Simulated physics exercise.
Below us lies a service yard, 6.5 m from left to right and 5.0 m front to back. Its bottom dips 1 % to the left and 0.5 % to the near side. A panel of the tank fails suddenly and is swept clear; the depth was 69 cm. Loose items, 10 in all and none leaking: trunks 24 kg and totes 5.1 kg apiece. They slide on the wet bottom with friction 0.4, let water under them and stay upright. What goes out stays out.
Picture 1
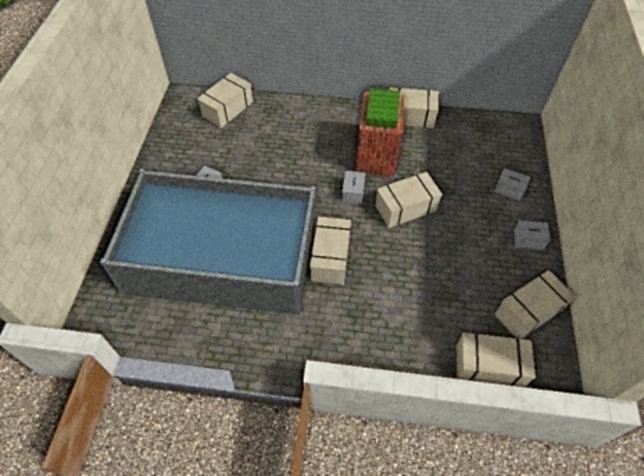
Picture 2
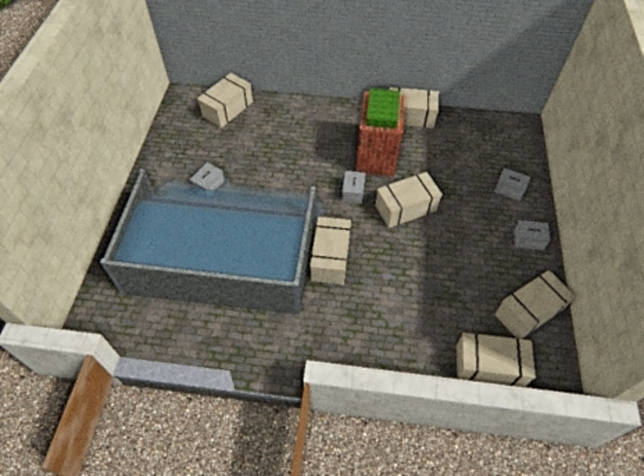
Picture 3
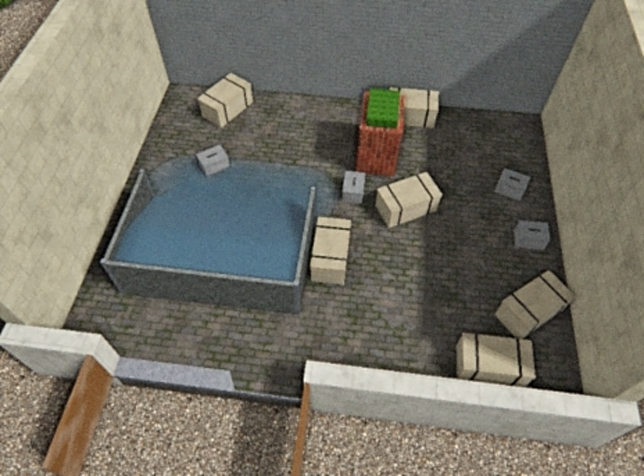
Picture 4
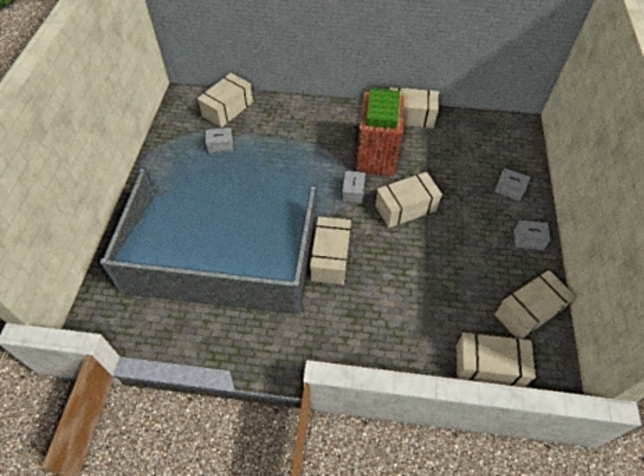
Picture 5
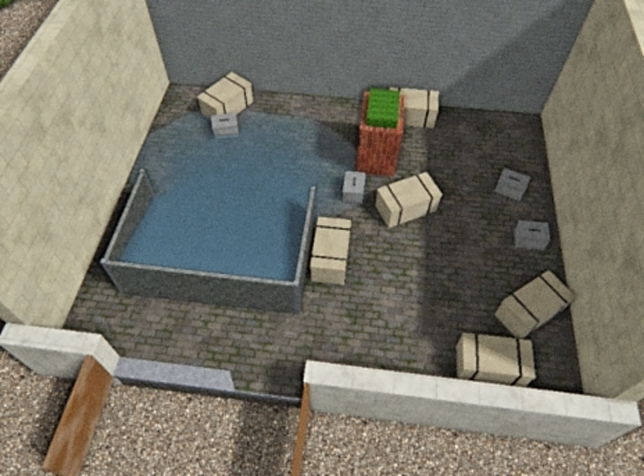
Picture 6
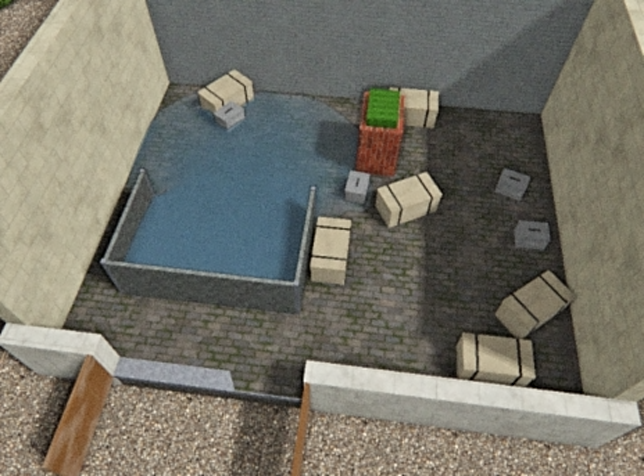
In the video, the far side of a rectangular water tank in a walled yard gives way, and water spreads across the paving toward the back wall, pushing a small grey box up to a pale crate, which shifts slightly.
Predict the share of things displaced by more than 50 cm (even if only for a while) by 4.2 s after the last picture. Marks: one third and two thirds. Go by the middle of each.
Share: From one to two thirds.
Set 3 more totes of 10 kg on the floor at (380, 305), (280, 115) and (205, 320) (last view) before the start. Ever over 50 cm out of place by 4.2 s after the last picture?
In turn: Under, past it, less.
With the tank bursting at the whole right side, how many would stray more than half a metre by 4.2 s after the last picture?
In that case 7 of them.
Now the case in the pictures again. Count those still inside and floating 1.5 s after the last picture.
2 of them.
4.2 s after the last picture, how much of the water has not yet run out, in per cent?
Some 100 per cent remains.
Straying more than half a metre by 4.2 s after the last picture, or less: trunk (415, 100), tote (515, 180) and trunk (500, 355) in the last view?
In that order: Over, past it, less.
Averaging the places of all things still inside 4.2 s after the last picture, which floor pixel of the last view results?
Around (390, 244).
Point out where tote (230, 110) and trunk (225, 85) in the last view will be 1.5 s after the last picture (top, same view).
Near (226, 84) and (174, 73).
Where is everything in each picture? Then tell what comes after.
A tote at (205, 178), on the bottom; a trunk at (224, 91) rests on the ground; 3.1 m2 under water; 0 of 10 have shifted, in the first picture.
A tote at (206, 175) rests on the ground, 6 cm from its start; a trunk at (224, 91) rests on the ground; 4.3 m2 under water; 1 of 10 have shifted, in the second picture.
A tote at (212, 156) rests on the ground, 43 cm from its start; a trunk at (224, 91) rests on the ground; 5.9 m2 under water; 1 of 10 have shifted, in the third picture.
A tote at (219, 135) rests on the ground, 87 cm from its start; a trunk at (224, 91), on the bottom; water covers 7.7 m2; 1 of 10 have shifted, in the fourth picture.
A tote at (224, 120) rests on the ground, 121 cm from its start; a trunk at (225, 90), on the bottom; 9.6 m2 under water; 1 of 10 have shifted, in the fifth picture.
A tote at (229, 111), afloat, 140 cm from its start; a trunk at (225, 87), on the bottom, 10 cm from its start; water covers 11.2 m2; 3 of 10 have shifted, in the sixth picture.
Then, 0.4 s after the last picture 1 of 10 are over 50 cm from their spots; 1 afloat.
Then, 1.5 s after the last picture 3 of 10 are over 50 cm from their spots; 2 afloat.
Then, 2.8 s after the last picture 4 of 10 are over 50 cm from their spots; 3 afloat.
Then, 4.2 s after the last picture 6 of 10 are over 50 cm from their spots, and 6 have been at some point; 2 afloat.
